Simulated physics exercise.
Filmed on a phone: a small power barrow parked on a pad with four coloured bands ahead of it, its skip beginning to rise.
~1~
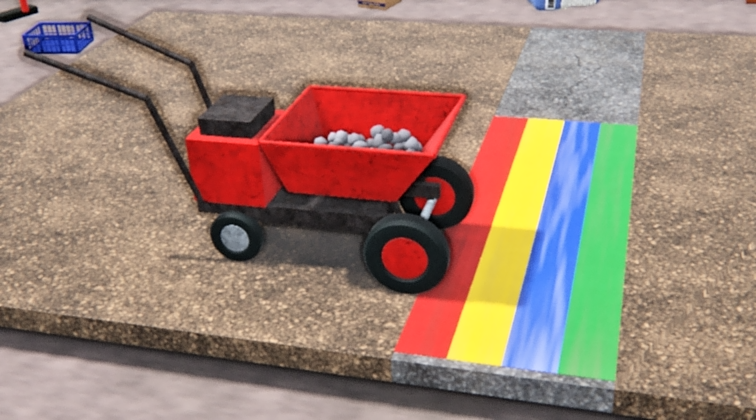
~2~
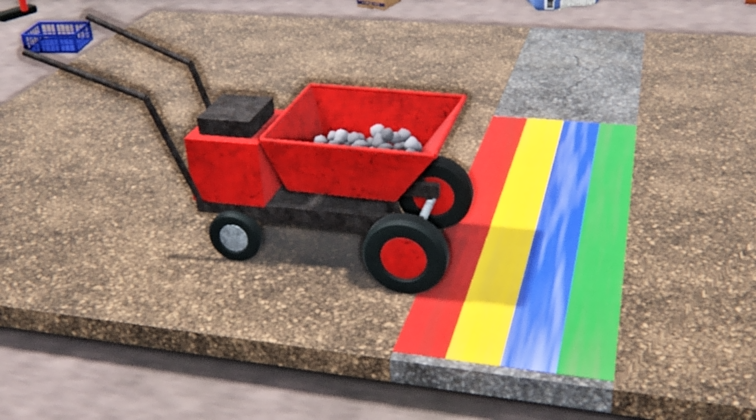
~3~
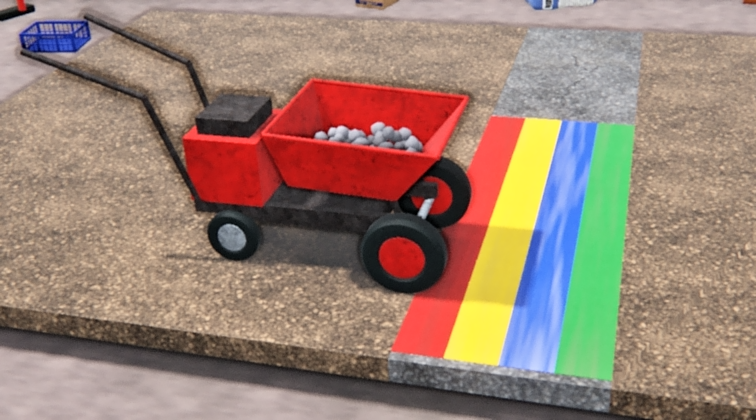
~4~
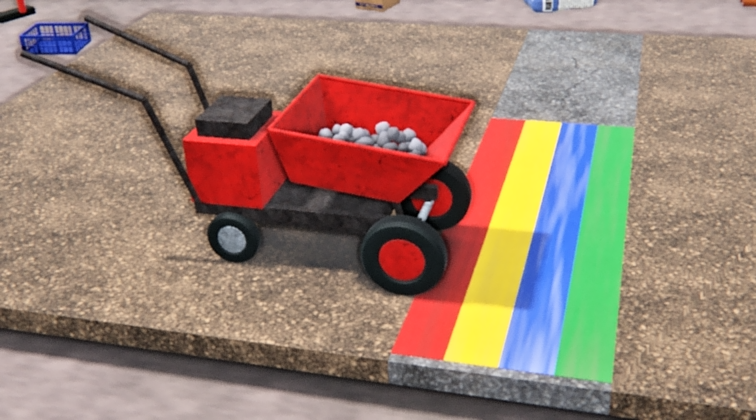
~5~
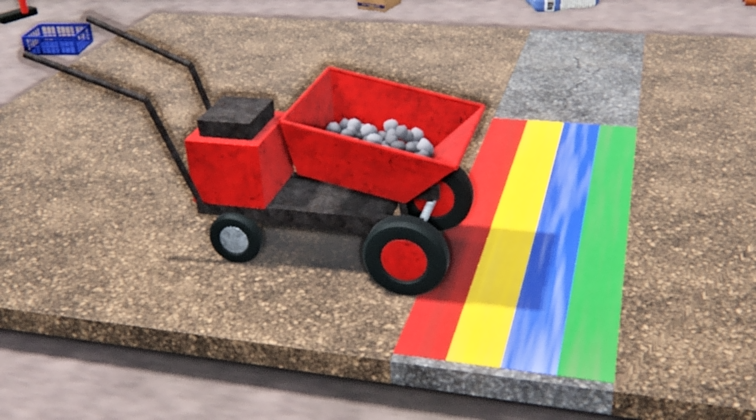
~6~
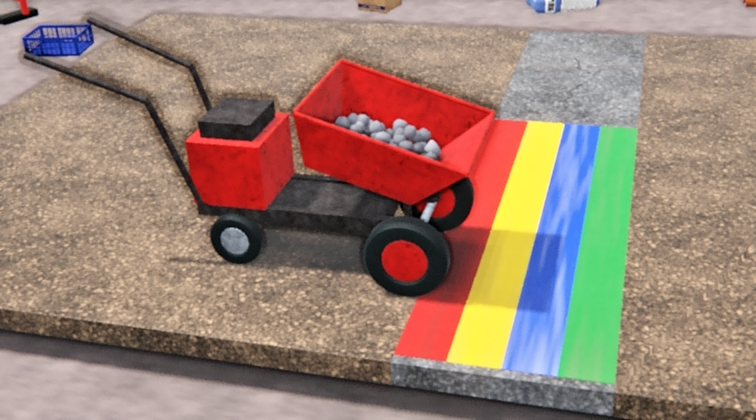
The red skip of a small barrow tilts forward toward coloured bands, carrying round cobbles.
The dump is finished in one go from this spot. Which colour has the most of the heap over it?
Most covered: The blue band.
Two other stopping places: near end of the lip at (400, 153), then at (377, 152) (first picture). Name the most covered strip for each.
At the first place the blue one, at the second the yellow one.
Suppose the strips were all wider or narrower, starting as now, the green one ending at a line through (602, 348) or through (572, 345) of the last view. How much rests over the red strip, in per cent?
About 0 and 0 per cent.
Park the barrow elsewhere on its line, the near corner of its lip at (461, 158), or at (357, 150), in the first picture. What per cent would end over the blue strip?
About 20 and 10 per cent.
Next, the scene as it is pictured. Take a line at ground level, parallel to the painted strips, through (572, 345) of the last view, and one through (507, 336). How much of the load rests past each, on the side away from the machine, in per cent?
About 30 and 100 per cent.
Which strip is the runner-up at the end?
It is green.
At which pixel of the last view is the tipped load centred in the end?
At about (570, 266).
Just after the last frame, skip tipped steeply; every one in the skip.
A moment on, skip tipped right over; the larger part in the skip; about a tenth over the blue strip.
Further on, skip tipped right over; just a few in the skip; roughly half over the blue strip; roughly a third over the green strip; just a few off the paint.
When it is over, skip tipped right over; not one over the red strip; just a few over the yellow strip; roughly half over the blue strip; roughly a third over the green strip; just a few off the paint.
